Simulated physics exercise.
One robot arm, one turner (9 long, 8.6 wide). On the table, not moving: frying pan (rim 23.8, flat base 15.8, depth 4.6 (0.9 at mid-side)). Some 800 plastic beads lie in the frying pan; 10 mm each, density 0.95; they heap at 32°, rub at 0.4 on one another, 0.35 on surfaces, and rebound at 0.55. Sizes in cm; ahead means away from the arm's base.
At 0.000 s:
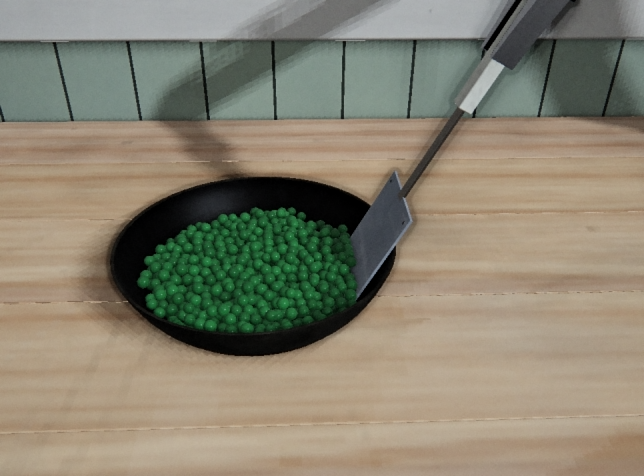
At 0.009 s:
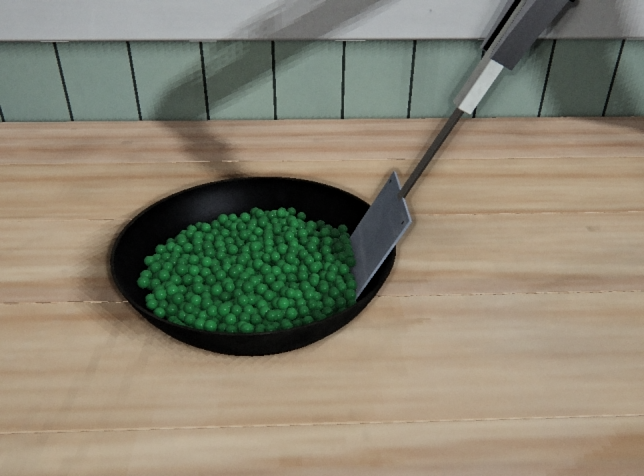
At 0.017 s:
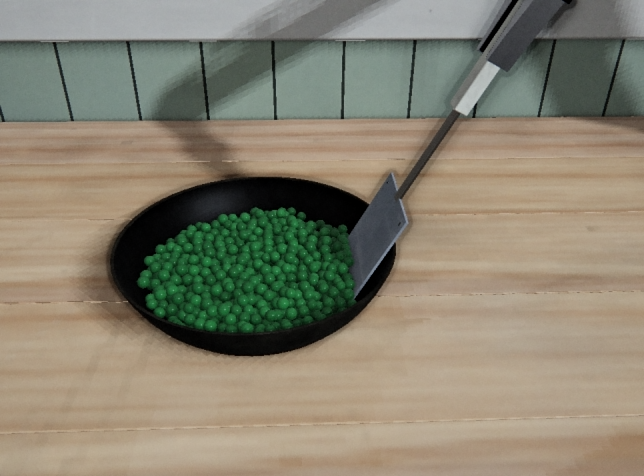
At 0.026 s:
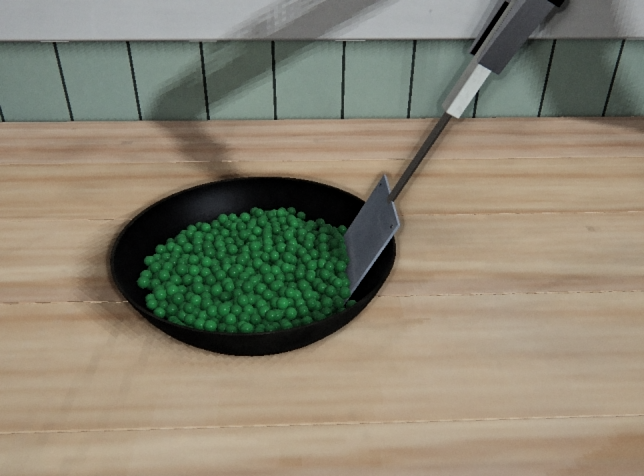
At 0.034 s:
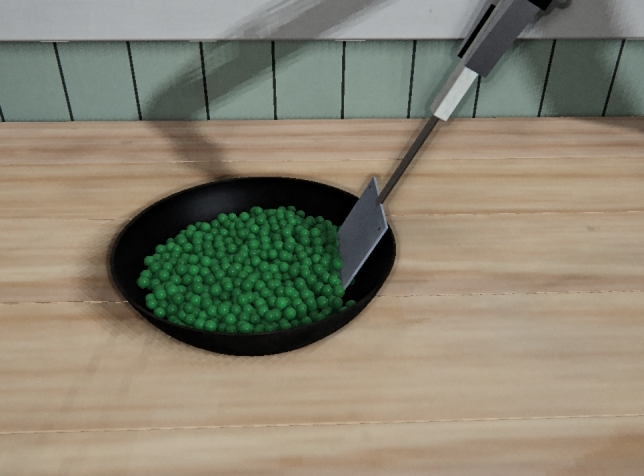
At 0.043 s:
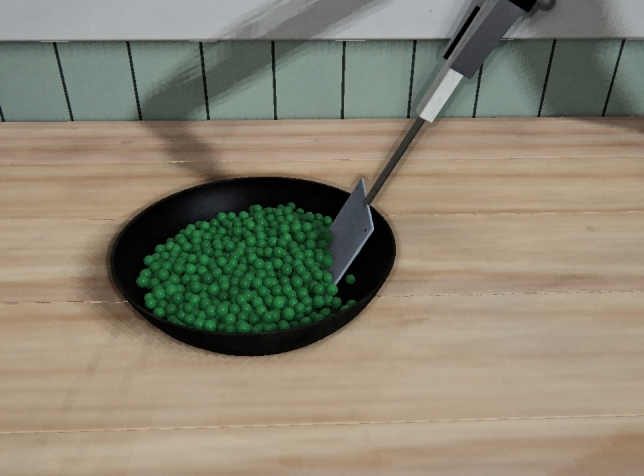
A turner held by a robot arm rests at the right side of a black frying pan heaped with green beads, barely moving at first. It then slides slowly left into the heap, pushing the nearest beads slightly, while a few beads show behind its blade and the pan stays still.
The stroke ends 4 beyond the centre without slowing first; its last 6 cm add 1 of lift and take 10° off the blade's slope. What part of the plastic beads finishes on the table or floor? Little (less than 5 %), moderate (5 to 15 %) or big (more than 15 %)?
Share on the table or floor: Moderate (5 to 15 %).
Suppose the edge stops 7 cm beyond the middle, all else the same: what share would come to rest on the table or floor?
Then about 25 per cent.
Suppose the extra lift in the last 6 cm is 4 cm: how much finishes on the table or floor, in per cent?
About 15 per cent.
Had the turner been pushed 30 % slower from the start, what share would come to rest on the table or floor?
It would be near 0 per cent.
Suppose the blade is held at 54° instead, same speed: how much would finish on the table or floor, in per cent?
In that case some 5 per cent.
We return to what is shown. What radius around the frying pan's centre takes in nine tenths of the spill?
About 40 cm.
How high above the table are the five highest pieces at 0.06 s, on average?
About 6 cm.
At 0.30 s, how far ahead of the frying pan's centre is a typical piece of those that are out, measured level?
About 14 cm.
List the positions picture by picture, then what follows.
The first picture shows turner top edge at (403, 194), sloping 62°; upper third of the load around (260, 259), from x 145 to 350, top at y 210; 804 in the frying pan.
The second picture shows turner top edge at (402, 194), sloping 62°; upper third of the load around (260, 259), from x 145 to 350, top at y 210.
The third picture shows turner top edge at (399, 196), sloping 62°; upper third of the load around (260, 259), from x 145 to 350, top at y 210.
The fourth picture shows turner top edge at (392, 198), sloping 62°; upper third of the load around (261, 259), from x 145 to 350, top at y 210.
The fifth picture shows turner top edge at (380, 200), sloping 62°; upper third of the load around (263, 258), from x 145 to 350, top at y 210.
The sixth picture shows turner top edge at (367, 202), sloping 62°; upper third of the load around (267, 255), from x 145 to 355, top at y 205; 804 in the frying pan.
By 0.06 s, sloping 62°, highest piece 6 above the table; 804 in the frying pan.
By 0.08 s, sloping 59°, highest piece 8 above the table; 804 in the frying pan.
By 0.30 s, sloping 52°, highest piece 6 above the table; 743 in the frying pan, 45 on the table or floor, 16 on the blade or in flight.
By 1.35 s, sloping 52°, highest piece 5 above the table; 739 in the frying pan, 65 on the table or floor.
Final count, 739 in the frying pan, 65 on the table or floor. That is 8 % on the table or floor.
